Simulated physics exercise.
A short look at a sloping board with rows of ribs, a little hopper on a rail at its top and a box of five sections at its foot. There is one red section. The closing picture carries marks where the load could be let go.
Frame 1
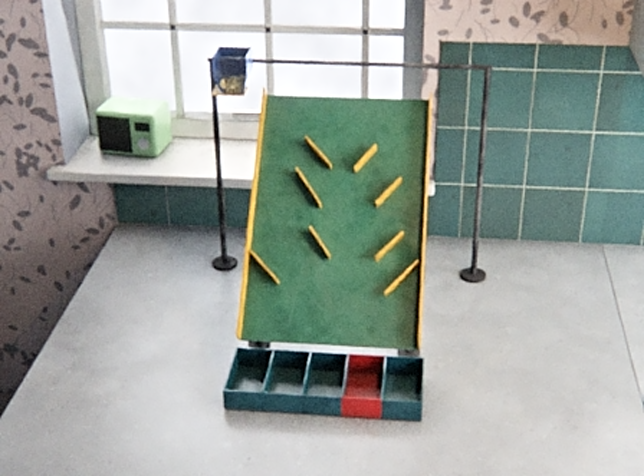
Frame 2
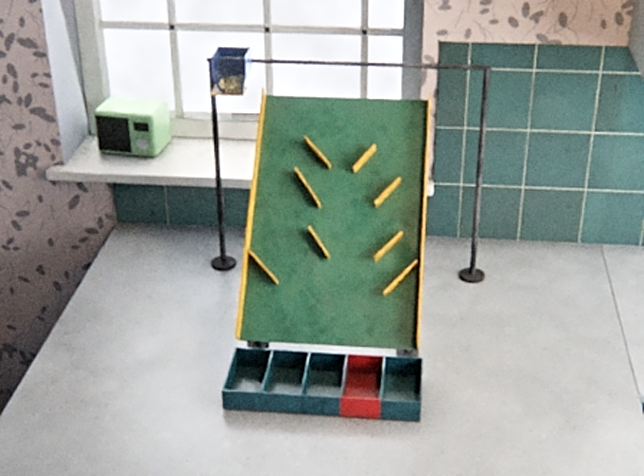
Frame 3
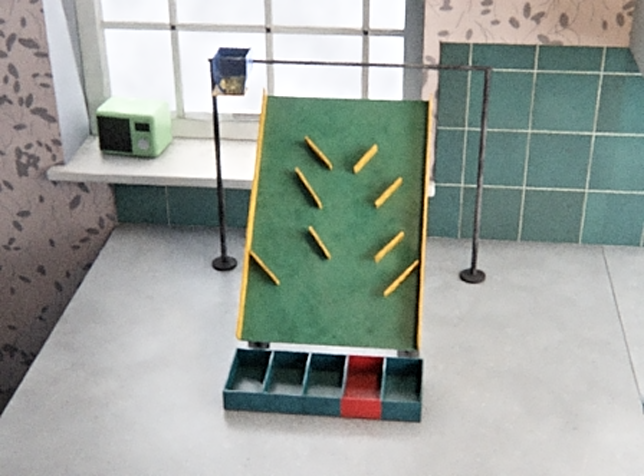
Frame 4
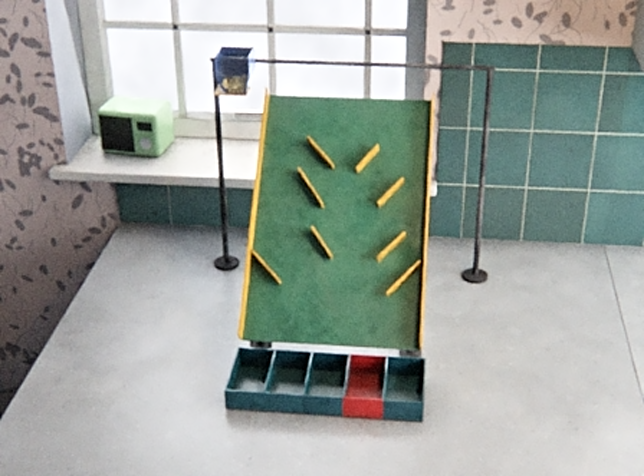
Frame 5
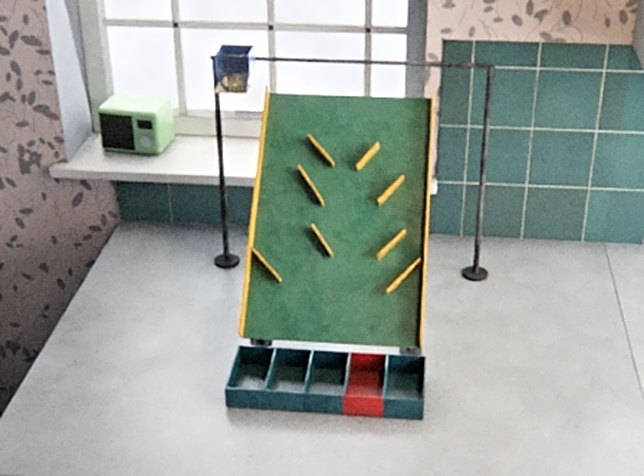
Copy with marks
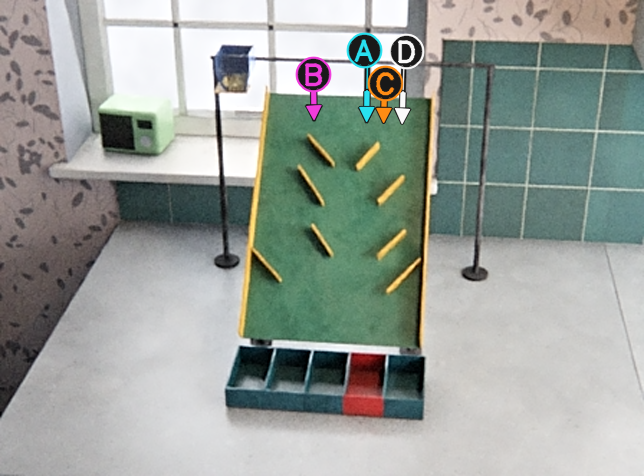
A small blue hopper staying still on a rail above a sloping green board with yellow ribs and a five-section box.
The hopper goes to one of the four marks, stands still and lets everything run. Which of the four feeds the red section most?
Mark A.
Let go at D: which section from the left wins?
The third.
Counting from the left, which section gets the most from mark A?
The fourth.
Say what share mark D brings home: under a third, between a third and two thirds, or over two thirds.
Under a third.
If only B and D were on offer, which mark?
That is mark B.
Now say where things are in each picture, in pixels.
In the first picture, hopper (234, 82), soya beans, door shut.
In the second picture, ribs (304, 136) to (330, 164), (353, 168) to (375, 144), (295, 167) to (319, 203).
In the third picture, ribs (376, 203) to (401, 178), (310, 227) to (329, 255), (375, 258) to (403, 232).
In the fourth picture, ribs (252, 250) to (279, 280), (387, 293) to (420, 261).
In the fifth picture, red section (363, 405), number 4 of 5 from the left.
On the marked copy, mark A meets the board at (366, 116); mark B meets the board at (314, 114); mark C meets the board at (383, 117); mark D meets the board at (402, 118).
With A, roughly half in the red section, roughly a third in other sections, about a tenth outside the box.
With B, roughly a third in the red section, roughly half in other sections, about a tenth outside the box.
With C, roughly a third in the red section, roughly half in other sections, about a tenth outside the box.
With D, about a tenth in the red section, the larger part in other sections, just a few outside the box.
